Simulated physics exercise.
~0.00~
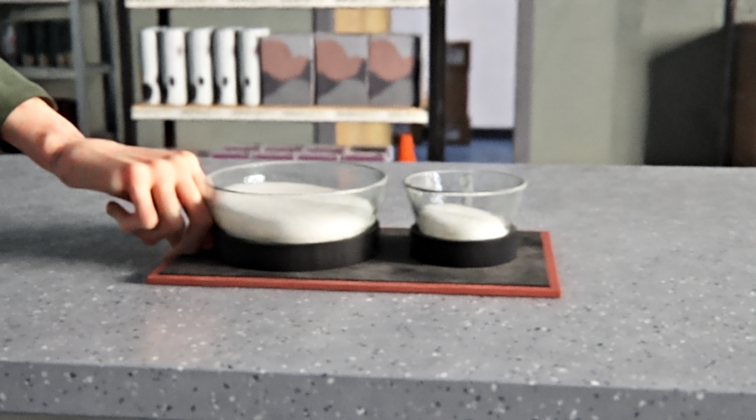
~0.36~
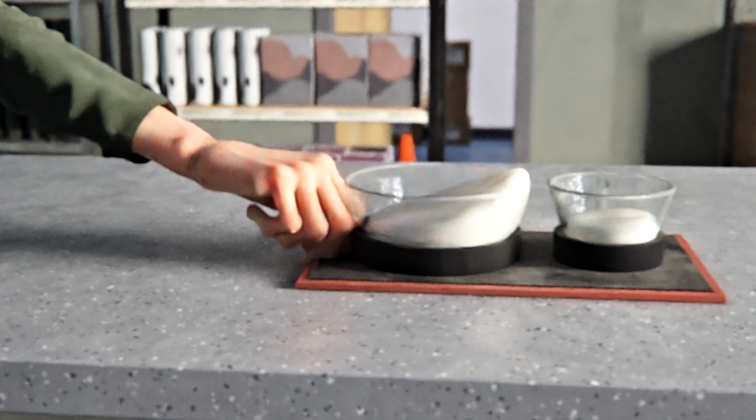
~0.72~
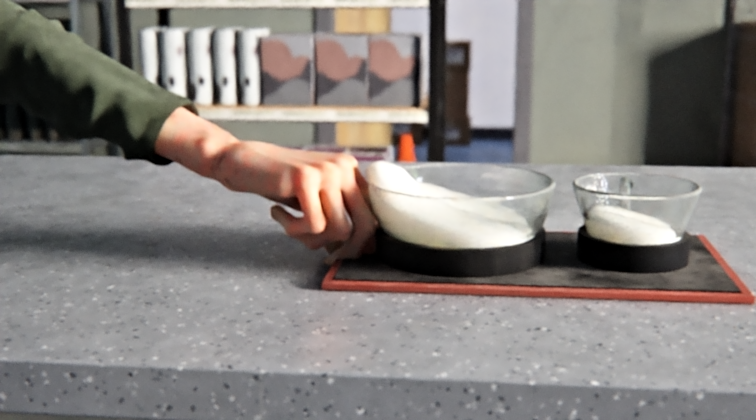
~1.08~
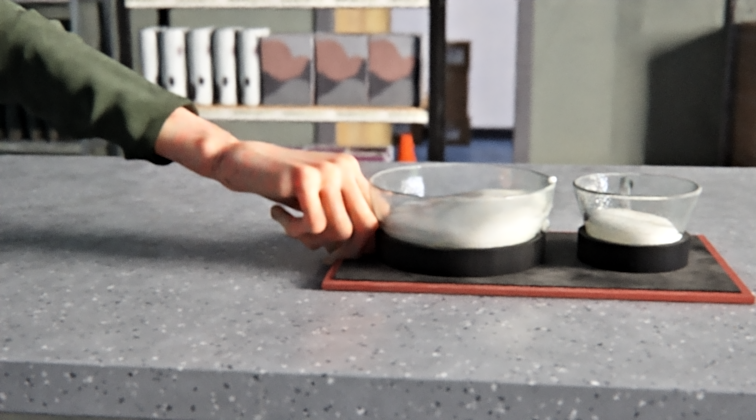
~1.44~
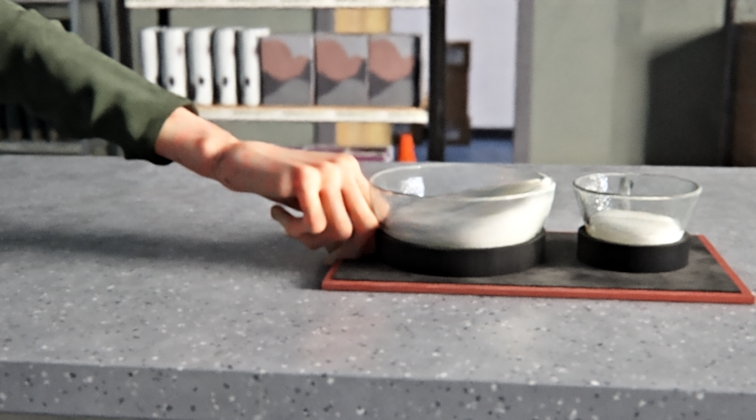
In the video, a hand pushes a red-edged tray holding a large glass bowl and a smaller wide cup of milk to the right across a speckled counter. The milk surges high up the bowl's sides, and after the tray stops it still sways while the cup's milk stays inside.
